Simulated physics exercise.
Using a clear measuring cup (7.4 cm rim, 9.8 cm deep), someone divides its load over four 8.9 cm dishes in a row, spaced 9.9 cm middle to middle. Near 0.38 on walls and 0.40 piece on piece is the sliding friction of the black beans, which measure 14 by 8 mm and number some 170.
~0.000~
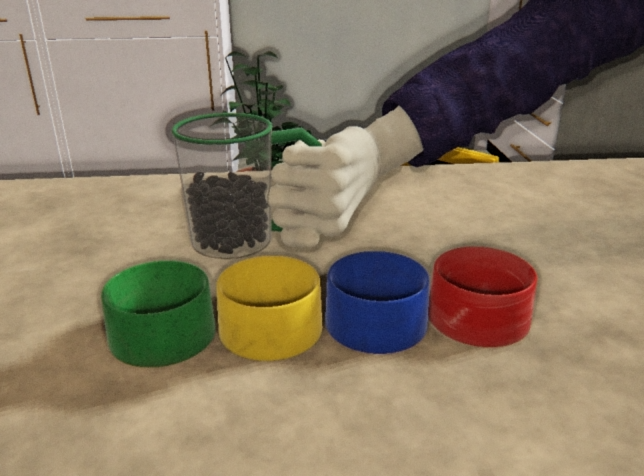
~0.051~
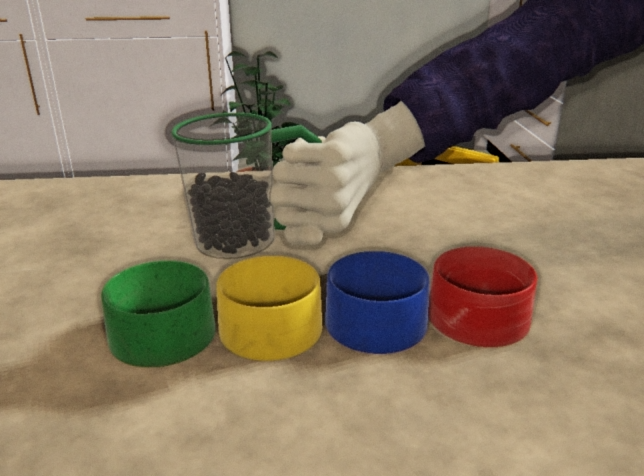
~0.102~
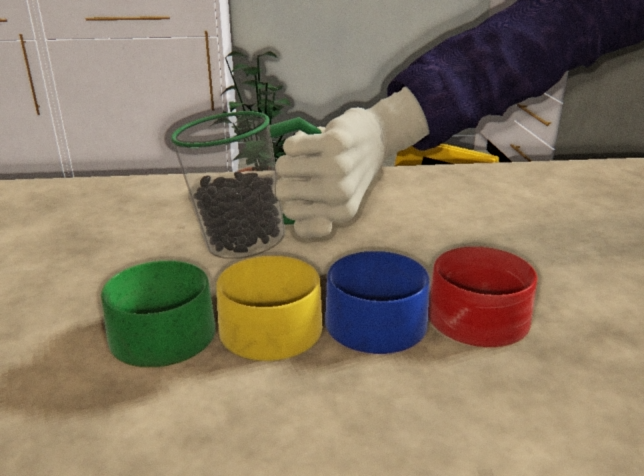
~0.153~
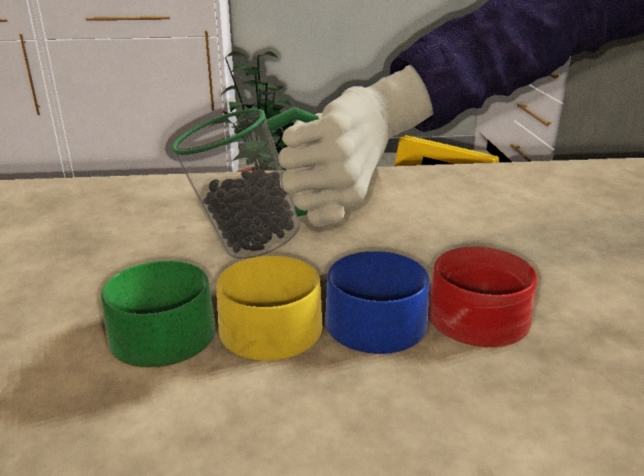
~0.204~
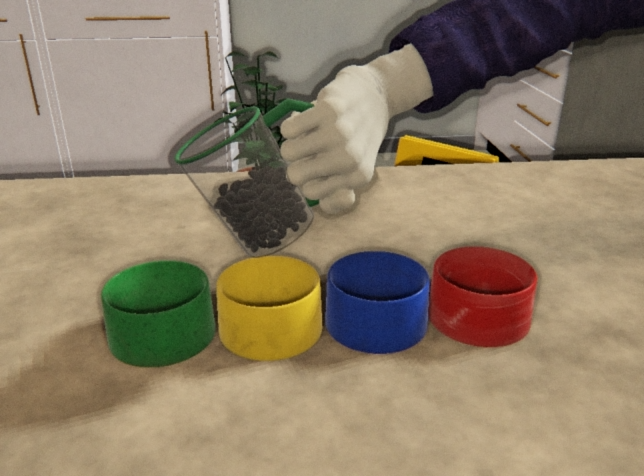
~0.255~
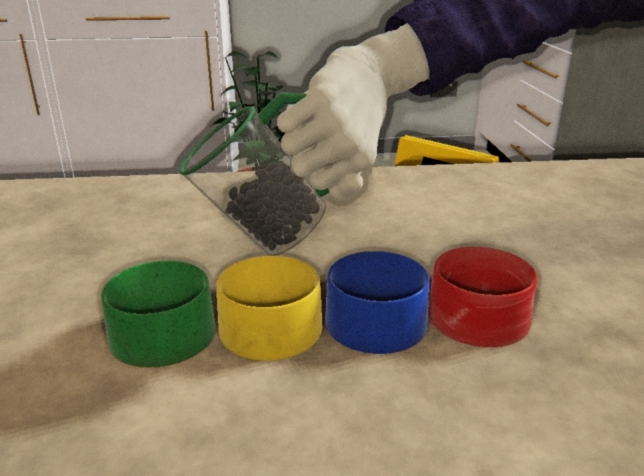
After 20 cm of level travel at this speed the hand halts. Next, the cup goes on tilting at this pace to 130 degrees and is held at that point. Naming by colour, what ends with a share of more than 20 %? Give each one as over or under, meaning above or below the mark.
Red: Under, blue: Under, green: Under, yellow: Over, counter: Under.
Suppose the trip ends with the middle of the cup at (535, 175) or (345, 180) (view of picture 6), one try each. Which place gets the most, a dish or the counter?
On the first run most goes to yellow, and on the second to yellow.
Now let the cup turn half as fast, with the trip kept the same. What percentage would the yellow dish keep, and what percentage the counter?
In that case I'd put yellow at 0 and the counter at 0.
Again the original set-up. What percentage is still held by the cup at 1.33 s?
Roughly 0 per cent, give or take.
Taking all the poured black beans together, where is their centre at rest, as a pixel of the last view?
(274, 307) or so.
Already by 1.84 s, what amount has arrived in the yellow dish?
I'd say around 100 per cent.
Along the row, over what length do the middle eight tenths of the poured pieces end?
Length: About 5 cm.
Then, at 0.90 s, tilt 130 degrees; cup holds 10 %, yellow 85 %.
Then, at 1.33 s, tilt 130 degrees; cup holds 0 %, yellow 100 %.
After 1.84 s, tilt 130 degrees; cup holds 0 %, yellow 100 %.
In the end, at 2.1 s, red 0 %, blue 0 %, green 0 %, yellow 100 %, counter 0 %.
